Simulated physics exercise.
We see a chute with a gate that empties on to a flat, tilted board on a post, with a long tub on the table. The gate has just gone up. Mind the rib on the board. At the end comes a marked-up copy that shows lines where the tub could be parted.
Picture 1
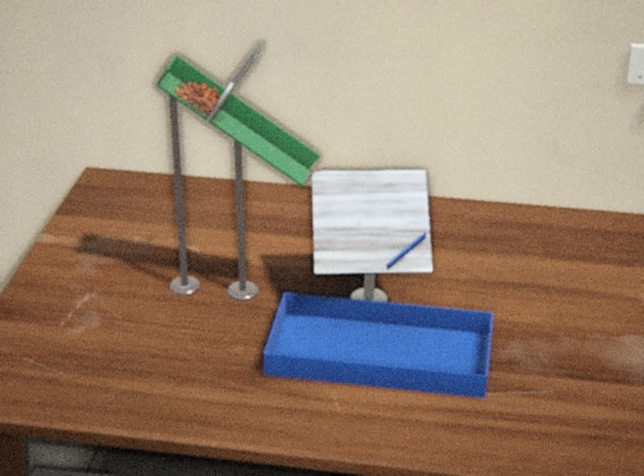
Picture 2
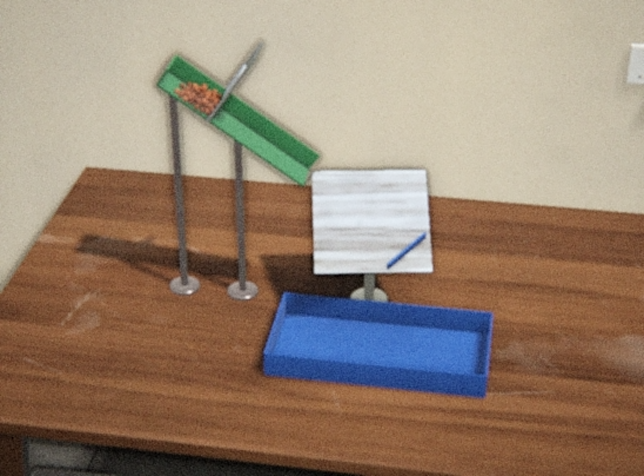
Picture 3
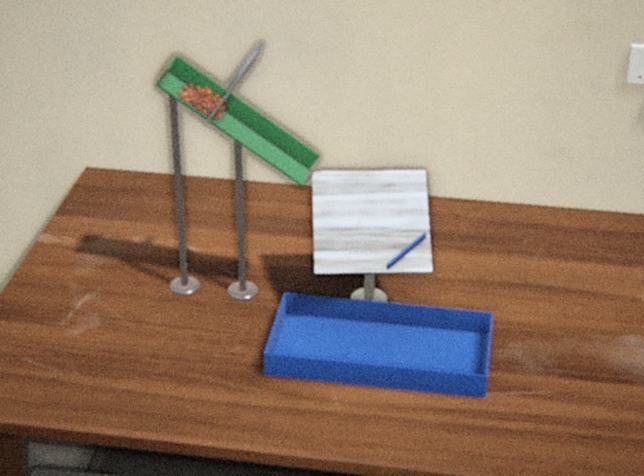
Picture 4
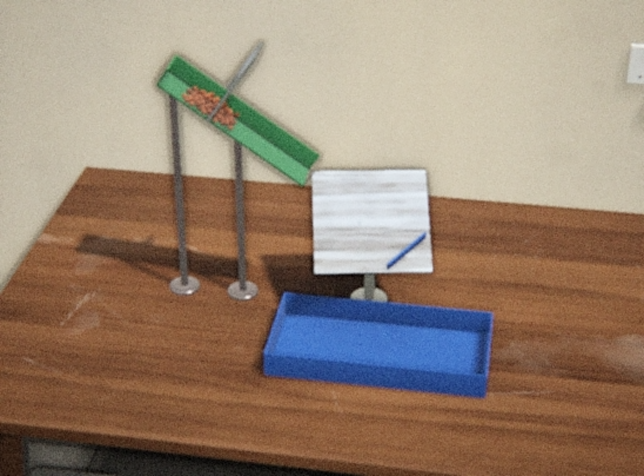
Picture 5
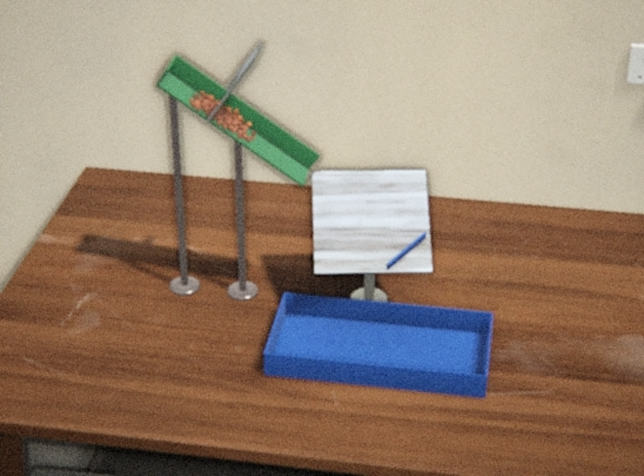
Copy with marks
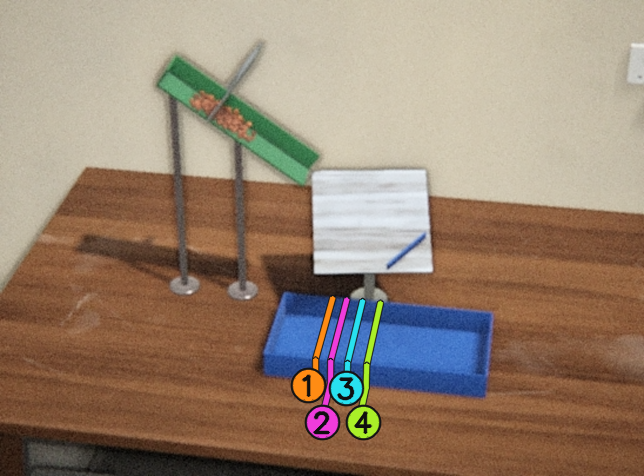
Orange-brown pellets sliding slowly down a sloping green chute past a raised gate, above a tilted board and an empty blue tub.
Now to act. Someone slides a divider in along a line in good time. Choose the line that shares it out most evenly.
It is 4.
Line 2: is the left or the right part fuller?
Right.
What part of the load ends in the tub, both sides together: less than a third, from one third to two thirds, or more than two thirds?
It is more than two thirds.
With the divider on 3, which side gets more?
Right.
On the marked copy, line 1 crosses the front rim at (315, 358); line 2 crosses the front rim at (330, 360); line 3 crosses the front rim at (347, 362); line 4 crosses the front rim at (366, 364).
With 1, of what is caught, not one piece on the left of the divider, every piece on the right.
With 2, of what is caught, not one piece on the left of the divider, every piece on the right.
With 3, of what is caught, about a tenth on the left of the divider, almost all on the right.
With 4, of what is caught, roughly two thirds on the left of the divider, roughly a third on the right.
